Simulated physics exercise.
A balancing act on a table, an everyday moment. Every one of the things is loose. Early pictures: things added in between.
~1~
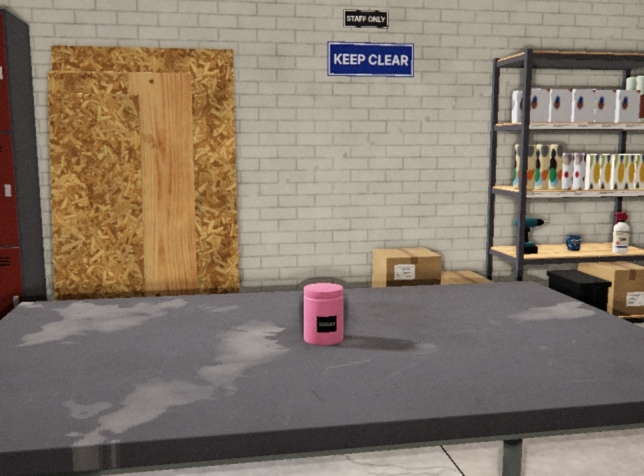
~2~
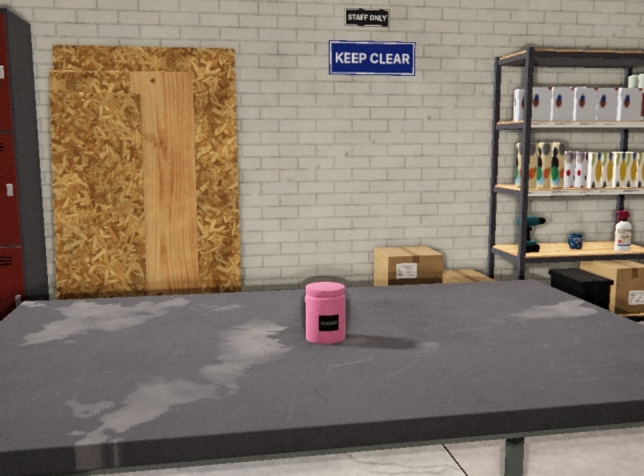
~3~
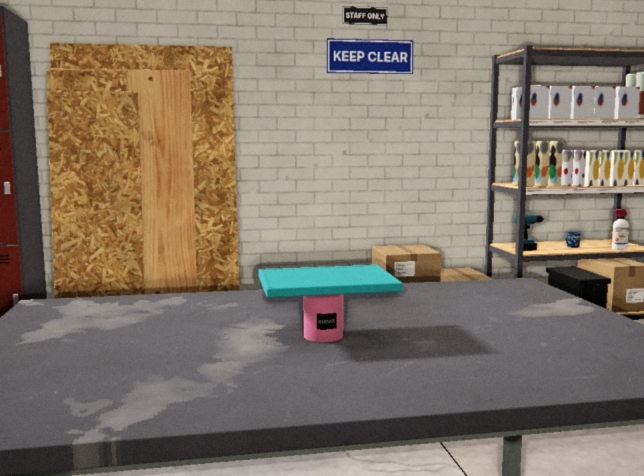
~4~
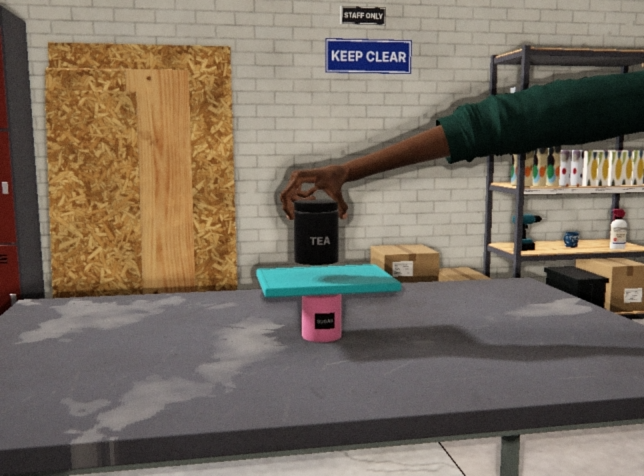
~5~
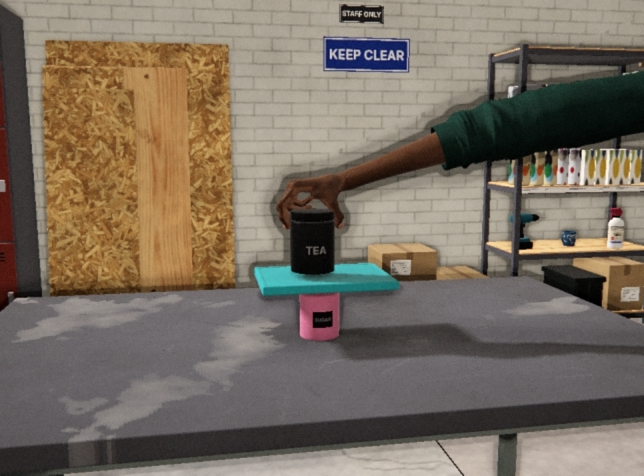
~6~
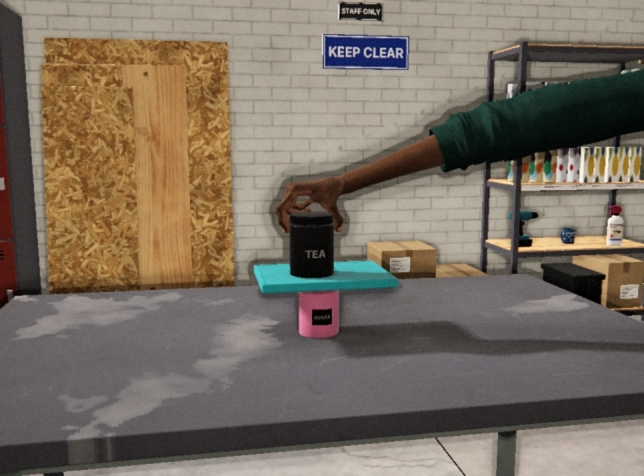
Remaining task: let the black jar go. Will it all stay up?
The stack will stay as built.
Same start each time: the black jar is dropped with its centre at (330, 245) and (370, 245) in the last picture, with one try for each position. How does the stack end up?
The first time it stays in place, but the second time it tumbles down.
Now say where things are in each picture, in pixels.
In the first picture, the last thing is not in view yet; pink jar (324, 313).
In the second picture, the last thing is not in view yet; pink jar (325, 312).
In the third picture, the last thing is not in view yet; pink jar (323, 311).
In the fourth picture, coming down; black jar (317, 231); pink jar (322, 310).
In the fifth picture, coming down; black jar (312, 241); pink jar (319, 309).
In the sixth picture, set down, still held; black jar (312, 244); pink jar (319, 307).
Then, 0.80 s past the last view, nothing moves.
Then, 1.70 s past the last view, things are still on the move.
Finally, all 3 still in place. Final places as the last picture's camera would see them, black jar near (311, 245). The stack keeps its balance.
